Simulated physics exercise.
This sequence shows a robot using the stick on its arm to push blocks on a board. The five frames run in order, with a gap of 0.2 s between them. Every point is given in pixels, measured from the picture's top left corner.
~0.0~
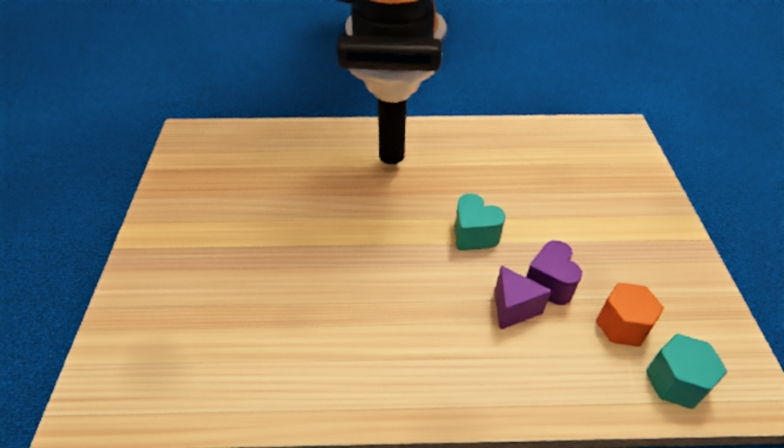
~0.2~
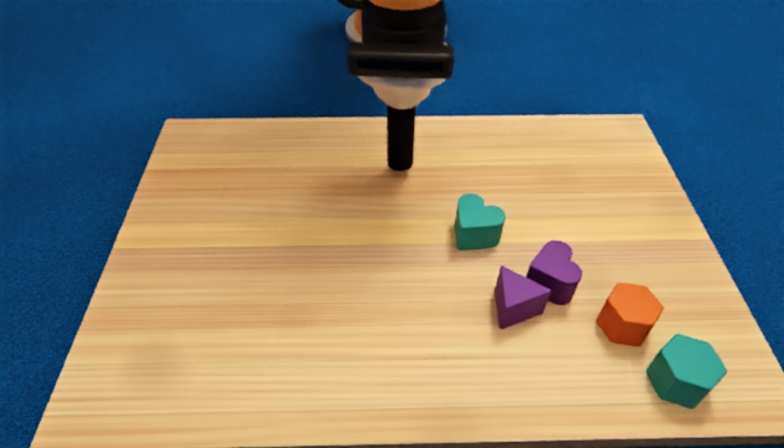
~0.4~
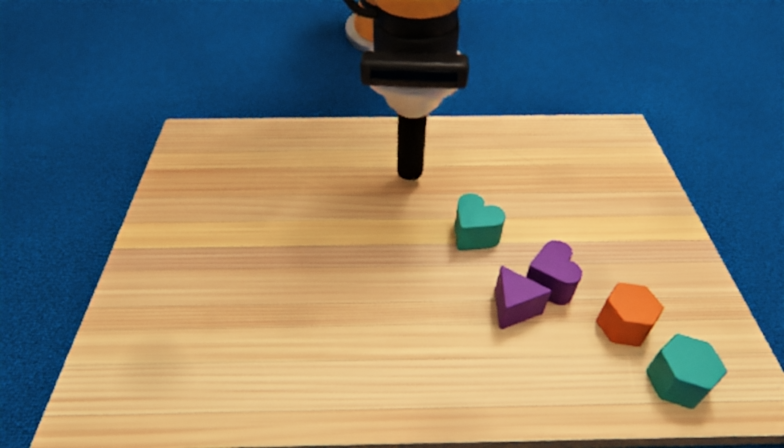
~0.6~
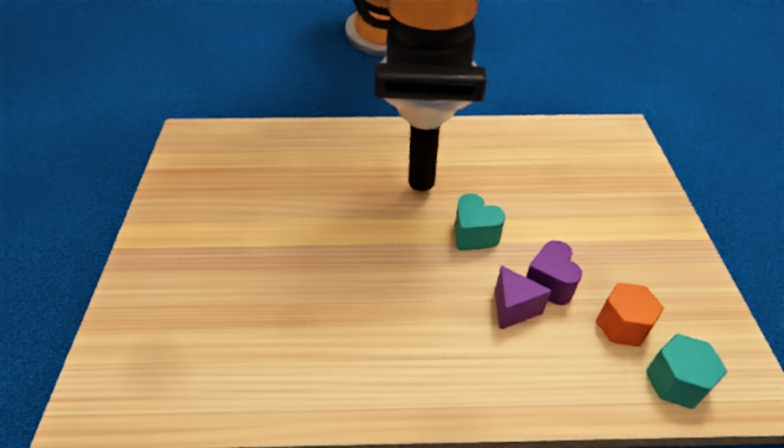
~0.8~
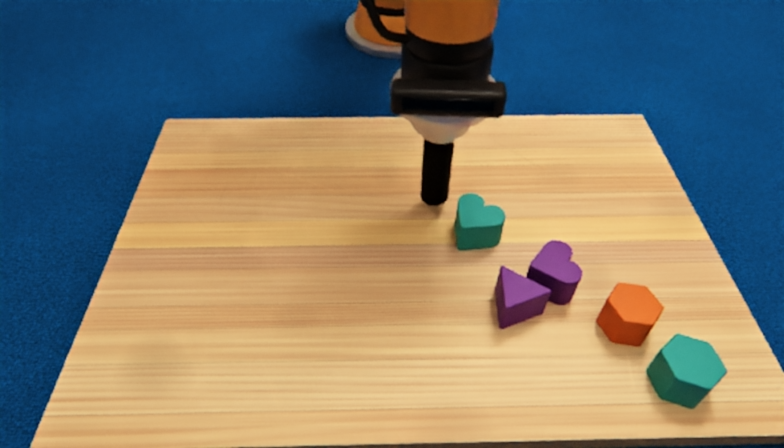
A robot arm with a black stick reaches in from the top over a pale wooden board on a blue surface, seen from above at an angle by a still camera. A turquoise heart block sits right of centre, with a purple three-sided block, a purple heart, an orange six-sided block and a turquoise block toward the lower right. The stick moves slightly right and downward, nearing the turquoise heart, while the blocks stay still.
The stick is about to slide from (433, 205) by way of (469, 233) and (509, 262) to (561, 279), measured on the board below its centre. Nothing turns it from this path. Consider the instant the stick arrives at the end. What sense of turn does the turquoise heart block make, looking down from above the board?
Seen from overhead, it turns clockwise.
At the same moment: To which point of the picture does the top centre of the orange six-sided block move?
At roughly (666, 321).
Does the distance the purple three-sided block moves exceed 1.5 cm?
In short: No.
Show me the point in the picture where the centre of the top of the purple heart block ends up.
The centre of its top will be at (625, 332).
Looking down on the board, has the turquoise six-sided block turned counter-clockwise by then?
No, that is not what happens.
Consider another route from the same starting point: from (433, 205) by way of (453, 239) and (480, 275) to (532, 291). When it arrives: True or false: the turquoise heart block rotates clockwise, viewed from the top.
False.
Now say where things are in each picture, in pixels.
In the first picture, lower end of the stick at (392, 156), tops of blocks, turquoise heart block at (478, 211), purple three-sided block at (520, 287), purple heart block at (558, 261), orange six-sided block at (636, 303), turquoise six-sided block at (695, 360).
In the second picture, stick at (400, 163), blocks as before.
In the third picture, stick at (410, 171), blocks as before.
In the fourth picture, stick at (422, 182), blocks as before.
In the fifth picture, stick at (434, 196), turquoise heart block at (478, 211), purple three-sided block at (520, 287), purple heart block at (558, 261), orange six-sided block at (636, 303), turquoise six-sided block at (695, 360).
On the path given first. One third of the way, stick at (470, 224); turquoise heart block at (505, 232).
Two thirds of the way, stick at (511, 253); turquoise heart block at (551, 264); purple heart block at (596, 290); orange six-sided block at (647, 310), turned 20° anticlockwise.
At the end, stick at (565, 270); turquoise heart block at (585, 289), turned 60° clockwise; purple three-sided block not moved; purple heart block at (625, 332); orange six-sided block at (666, 321), turned 65° anticlockwise; turquoise six-sided block at (709, 367), turned 20° clockwise.
